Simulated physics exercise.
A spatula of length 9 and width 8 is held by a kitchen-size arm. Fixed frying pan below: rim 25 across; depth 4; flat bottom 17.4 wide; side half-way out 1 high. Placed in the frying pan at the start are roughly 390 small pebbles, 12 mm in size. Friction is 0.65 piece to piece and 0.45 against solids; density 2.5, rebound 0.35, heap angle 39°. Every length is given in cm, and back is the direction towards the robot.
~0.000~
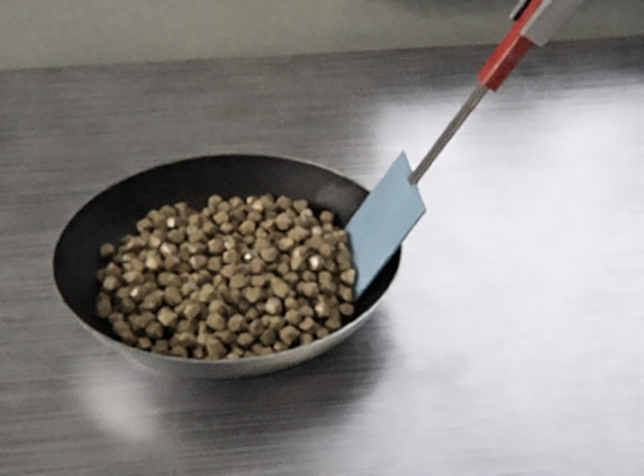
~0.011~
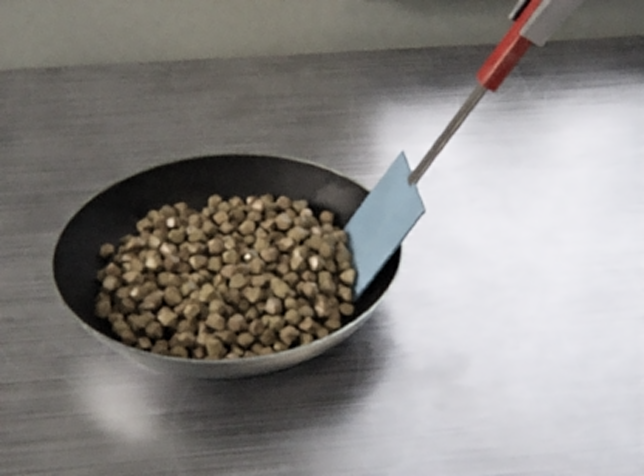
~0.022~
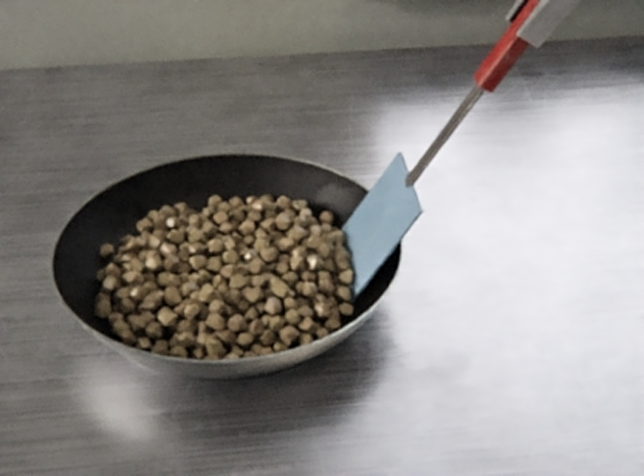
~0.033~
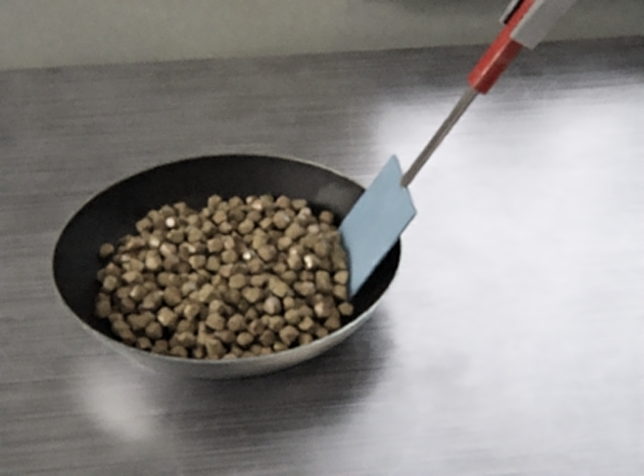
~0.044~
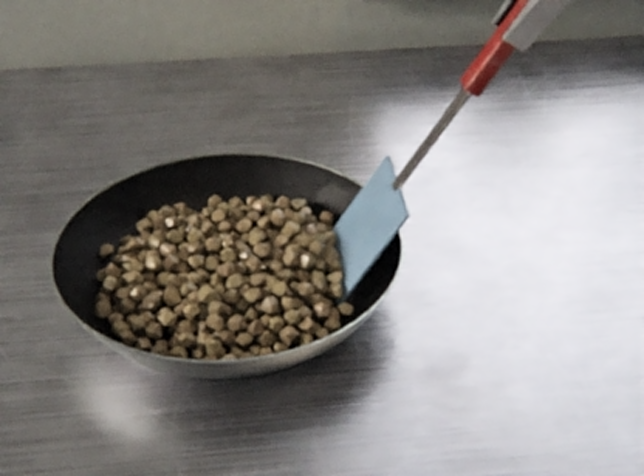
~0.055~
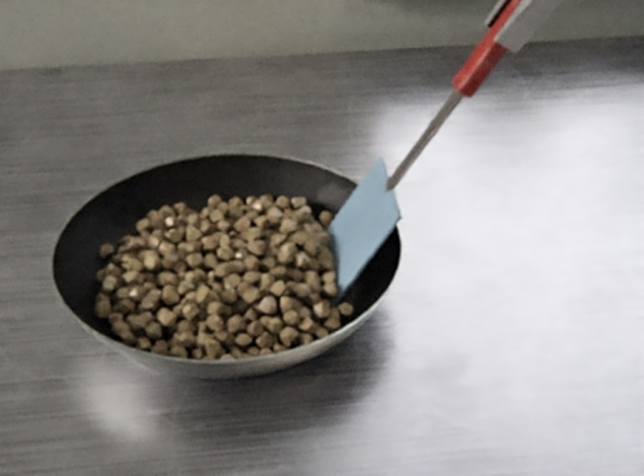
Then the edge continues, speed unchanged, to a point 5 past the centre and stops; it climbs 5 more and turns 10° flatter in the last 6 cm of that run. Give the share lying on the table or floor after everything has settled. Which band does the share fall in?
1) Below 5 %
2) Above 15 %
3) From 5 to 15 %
Below 5 %.
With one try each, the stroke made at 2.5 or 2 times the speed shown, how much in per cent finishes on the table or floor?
Near 10 and near 10 percent respectively.
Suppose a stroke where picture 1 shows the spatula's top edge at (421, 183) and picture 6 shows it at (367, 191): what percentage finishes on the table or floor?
Close to 10 in a hundred.
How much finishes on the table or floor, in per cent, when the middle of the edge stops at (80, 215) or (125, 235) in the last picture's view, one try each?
30 % and 5 %.
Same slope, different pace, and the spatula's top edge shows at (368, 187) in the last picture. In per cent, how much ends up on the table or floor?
Roughly 10 per cent.
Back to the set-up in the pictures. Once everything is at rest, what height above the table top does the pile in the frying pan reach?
It reaches around 5.5 cm.
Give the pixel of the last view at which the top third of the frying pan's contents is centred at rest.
Around (119, 264).
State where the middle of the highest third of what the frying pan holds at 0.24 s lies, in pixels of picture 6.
Centre: Roughly (133, 259) in the last picture.
After 0.15 s, sloping 58°, highest piece 5 above the table; 389 in the frying pan.
After 0.24 s, sloping 53°, highest piece 7 above the table; 385 in the frying pan, 4 on the blade or in flight.
After 0.49 s, sloping 48°, highest piece 5 above the table; 382 in the frying pan, 7 on the table or floor.
After 1.54 s, sloping 48°, highest piece 5 above the table; 381 in the frying pan, 8 on the table or floor.
At rest, 381 in the frying pan, 8 on the table or floor. That is 2 % on the table or floor.
